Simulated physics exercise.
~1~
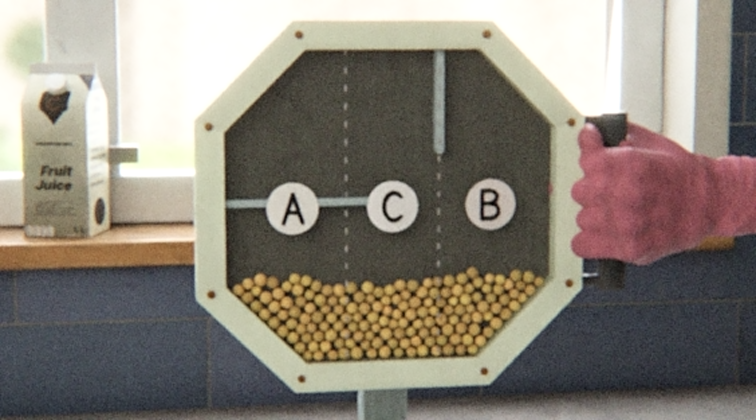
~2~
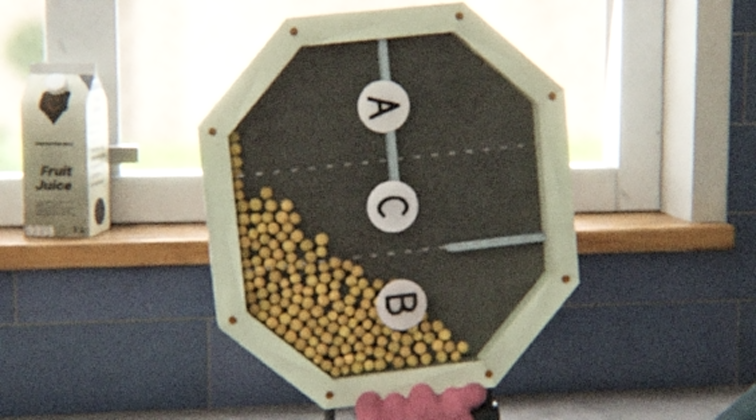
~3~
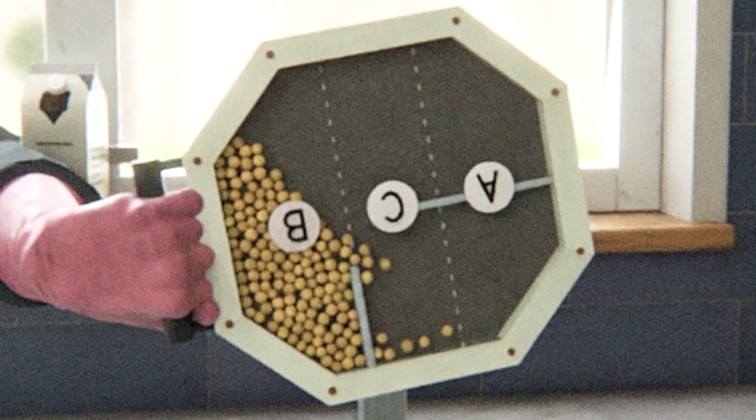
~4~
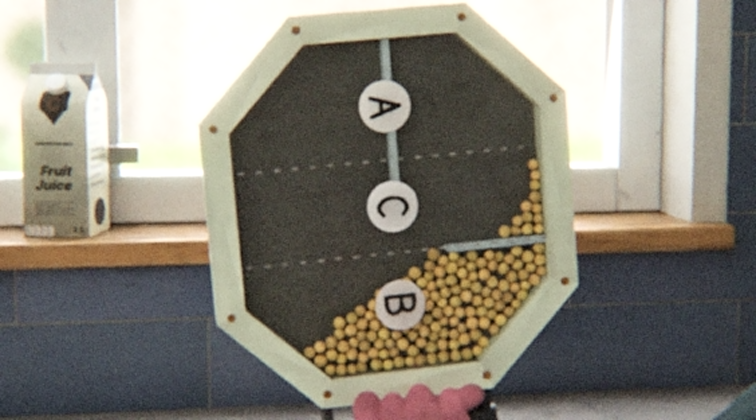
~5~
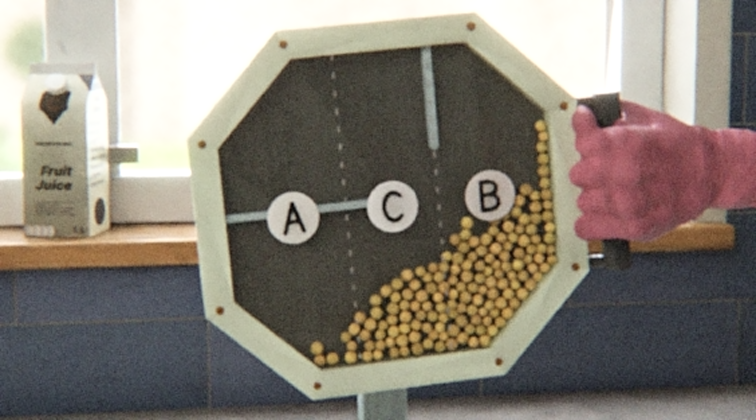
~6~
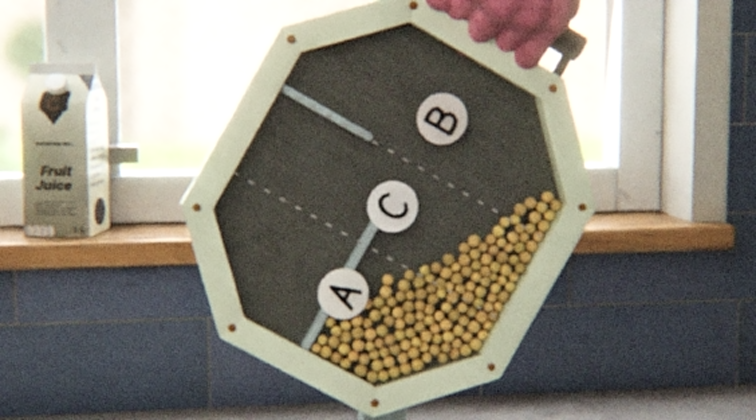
The footage shows a pink-gloved hand turning an octagonal case of pale beads clockwise until its letters are nearly upside down, then swinging it back past its starting position to tilt anticlockwise, the beads sliding left, then right, and ending heaped at lower right, beside A.
